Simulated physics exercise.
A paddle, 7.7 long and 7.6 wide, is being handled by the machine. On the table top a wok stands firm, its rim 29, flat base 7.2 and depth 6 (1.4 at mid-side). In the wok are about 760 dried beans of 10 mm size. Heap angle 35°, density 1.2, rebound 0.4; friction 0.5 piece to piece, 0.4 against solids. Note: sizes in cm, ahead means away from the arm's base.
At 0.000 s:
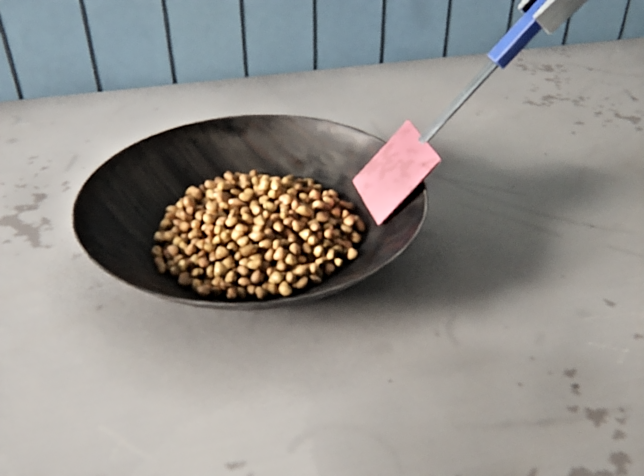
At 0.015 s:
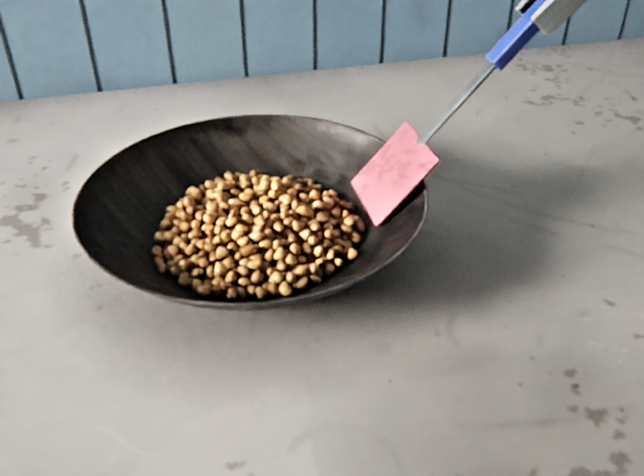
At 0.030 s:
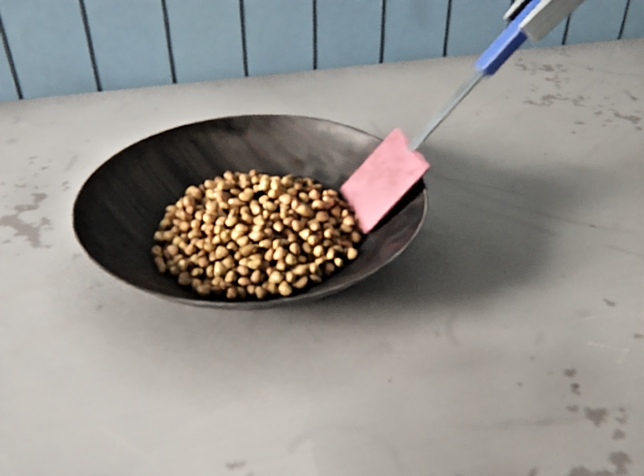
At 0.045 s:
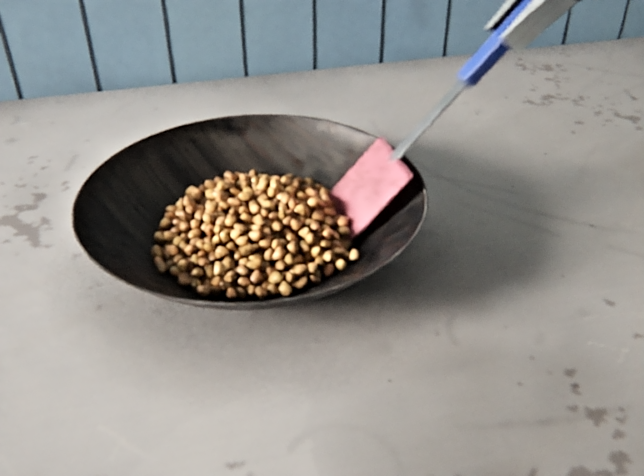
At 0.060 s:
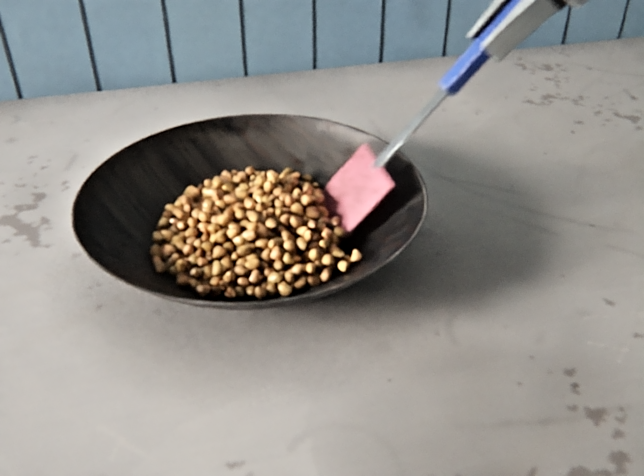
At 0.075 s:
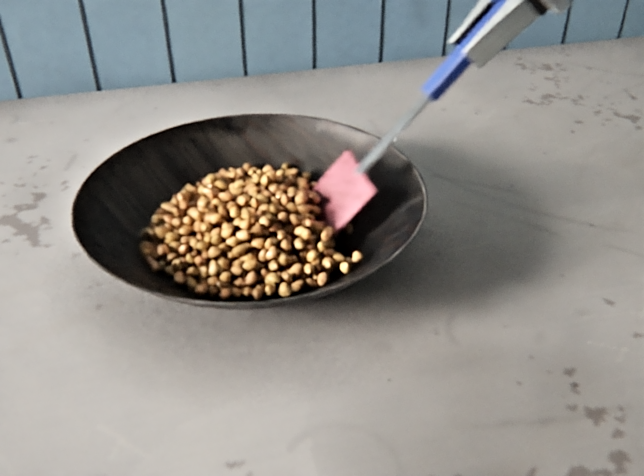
A mechanical arm with a blue and grey shaft reaches in from the upper right, holding a flat pink paddle inside a wok on a grey, worn tabletop, seen from slightly above. The dark wok holds a heap of tan-brown beans, with blue vertical boards behind. The paddle moves left into the heap, pushing beans slightly leftward, while the wok and camera stay still.
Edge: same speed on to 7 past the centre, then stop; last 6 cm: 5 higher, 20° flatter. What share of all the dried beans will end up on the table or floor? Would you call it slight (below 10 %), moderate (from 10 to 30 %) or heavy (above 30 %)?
I would call it moderate.
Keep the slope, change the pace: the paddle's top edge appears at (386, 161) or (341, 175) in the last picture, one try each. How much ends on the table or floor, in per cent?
Respectively, some 5 and 25 per cent.
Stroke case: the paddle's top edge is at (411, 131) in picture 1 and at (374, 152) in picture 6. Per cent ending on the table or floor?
It works out to about 0 %, more or less.
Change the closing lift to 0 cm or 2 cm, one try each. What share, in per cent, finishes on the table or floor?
I'd put it near 10 in a hundred, then near 15 in a hundred.
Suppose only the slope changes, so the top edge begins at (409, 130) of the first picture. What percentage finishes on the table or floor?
I'd estimate close to 20 per cent.
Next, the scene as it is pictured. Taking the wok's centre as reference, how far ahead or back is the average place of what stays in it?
I'd say close to 5.0 cm toward the front.
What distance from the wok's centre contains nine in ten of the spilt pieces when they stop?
About 45 cm from the centre.
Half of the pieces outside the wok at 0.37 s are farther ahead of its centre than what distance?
Some 22 centimetres ahead.
By 0.11 s, sloping 48°, highest piece 6 above the table; 756 in the wok.
By 0.15 s, sloping 41°, highest piece 7 above the table; 756 in the wok.
By 0.37 s, sloping 28°, highest piece 11 above the table; 621 in the wok, 49 on the table or floor, 86 on the blade or in flight.
By 1.42 s, sloping 28°, highest piece 6 above the table; 621 in the wok, 135 on the table or floor.
Final count, 621 in the wok, 135 on the table or floor. That is 18 % on the table or floor.
